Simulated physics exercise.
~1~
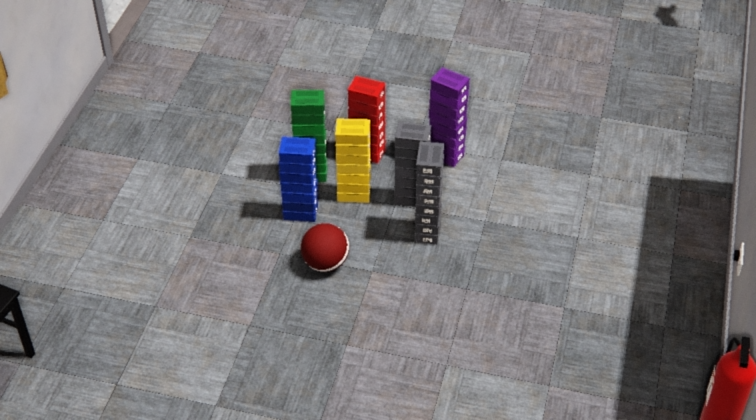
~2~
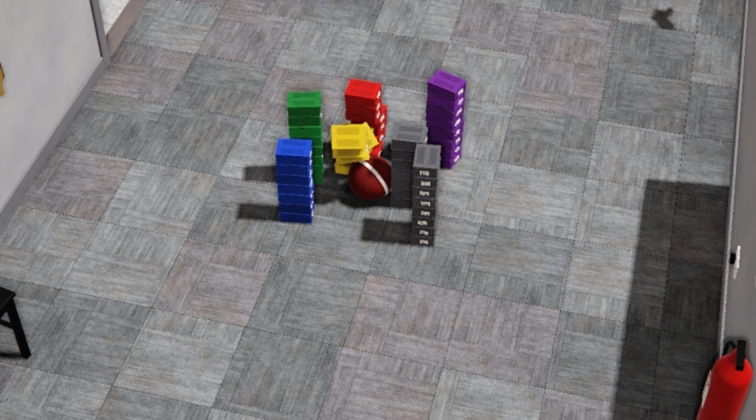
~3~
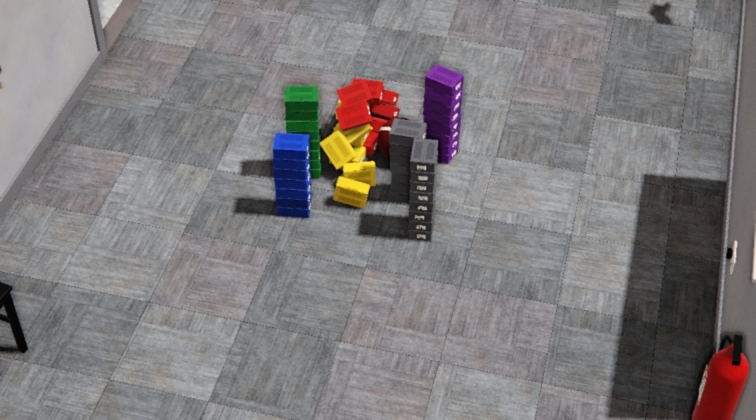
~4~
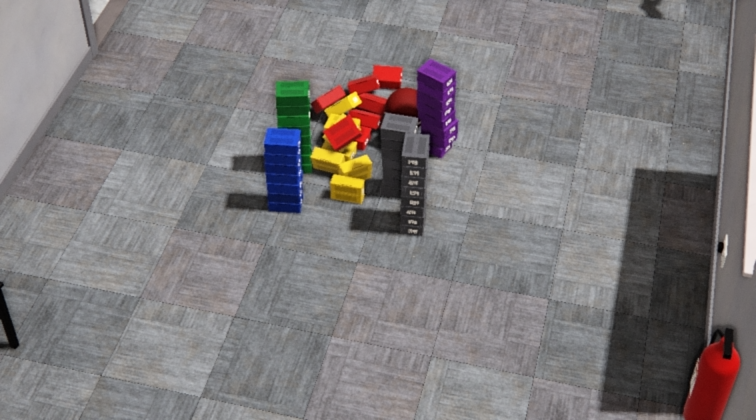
The clip shows a dark red ball rolling into a cluster of coloured towers of stacked tubs on a grey tiled floor, knocking over the yellow and then the red stack. It ends up behind the scattered tubs near the purple tower, while the blue, green and purple towers stay standing.
